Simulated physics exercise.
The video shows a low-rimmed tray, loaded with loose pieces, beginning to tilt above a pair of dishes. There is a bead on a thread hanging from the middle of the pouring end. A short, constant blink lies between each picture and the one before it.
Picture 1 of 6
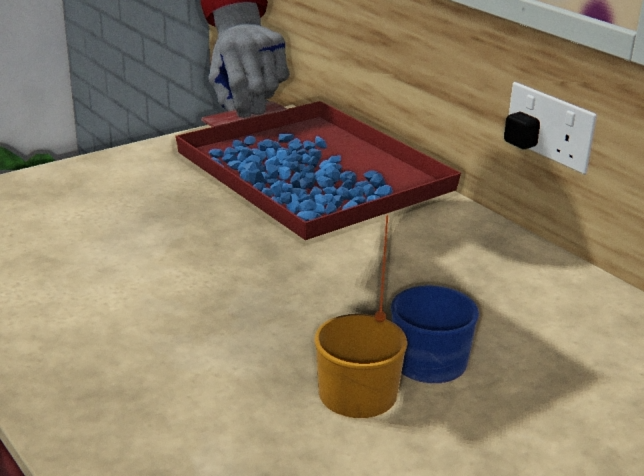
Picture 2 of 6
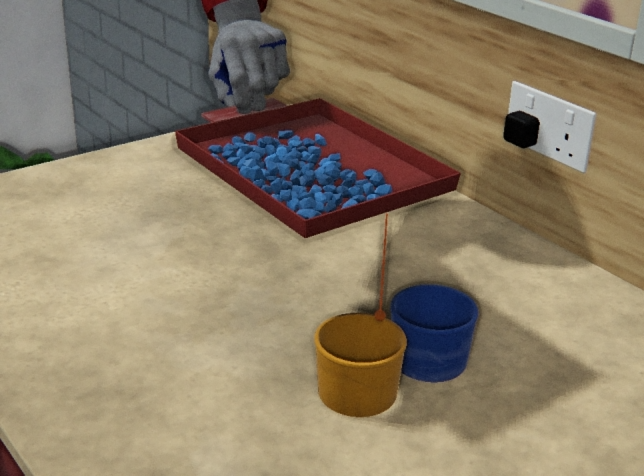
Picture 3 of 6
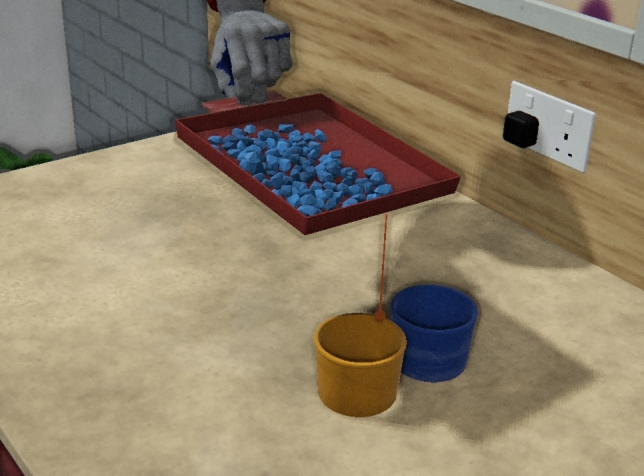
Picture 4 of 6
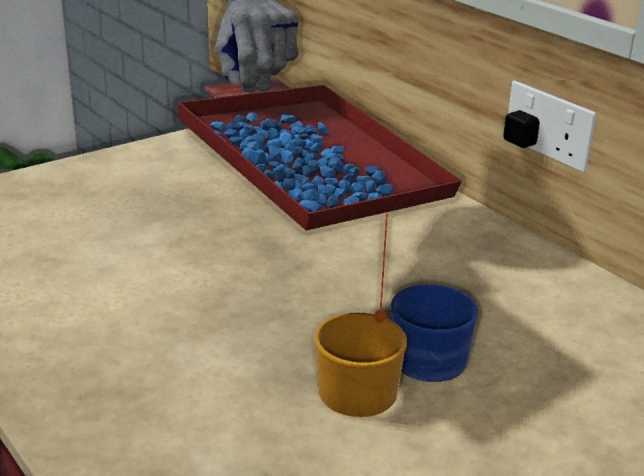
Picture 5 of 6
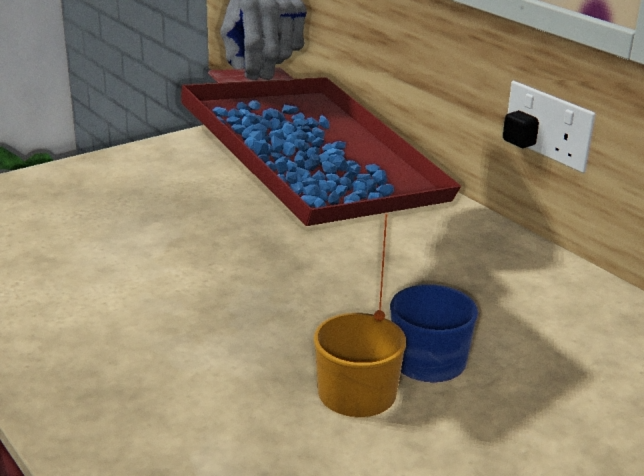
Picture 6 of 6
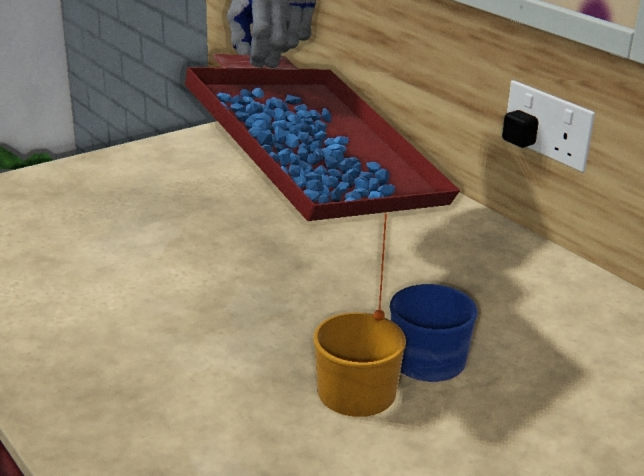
A gloved hand raised the back of a red tray of blue stones, slanting it gradually toward its right front corner, while the orange and blue dishes below stayed still beside a hanging bead.
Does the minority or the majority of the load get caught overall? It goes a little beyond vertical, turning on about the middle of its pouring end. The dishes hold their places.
The majority of it gets caught.
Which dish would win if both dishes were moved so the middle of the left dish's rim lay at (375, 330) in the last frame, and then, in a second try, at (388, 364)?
First the right-hand dish, then the dish on the right.
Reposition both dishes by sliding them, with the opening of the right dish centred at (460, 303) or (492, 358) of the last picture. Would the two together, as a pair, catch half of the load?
At the first place over half, at the second under half.
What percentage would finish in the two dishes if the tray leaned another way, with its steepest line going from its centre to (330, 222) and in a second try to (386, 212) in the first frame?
Well, 10 percent for one and then 0 percent for the other.
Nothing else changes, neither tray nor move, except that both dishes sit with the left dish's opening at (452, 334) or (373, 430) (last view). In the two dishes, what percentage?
About 30 per cent first, then about 0 per cent.
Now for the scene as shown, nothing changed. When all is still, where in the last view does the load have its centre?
Close to (434, 346), more or less.
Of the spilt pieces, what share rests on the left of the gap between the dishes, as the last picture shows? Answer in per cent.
Roughly 10 in a hundred.
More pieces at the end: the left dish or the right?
Result: The right of the two takes it.
Just after the last frame, tray tipped steeply; almost all on the tray; just a few outside both; just a few in the air.
A moment on, tray tipped past a quarter turn; roughly a third on the tray; roughly a third in the right dish; about a tenth outside both; about a tenth in the air.
Further on, tray tipped past a quarter turn; the larger part in the right dish; roughly a quarter outside both.
When it is over, tray tipped past a quarter turn; not one in the left dish; the larger part in the right dish; roughly a quarter outside both.
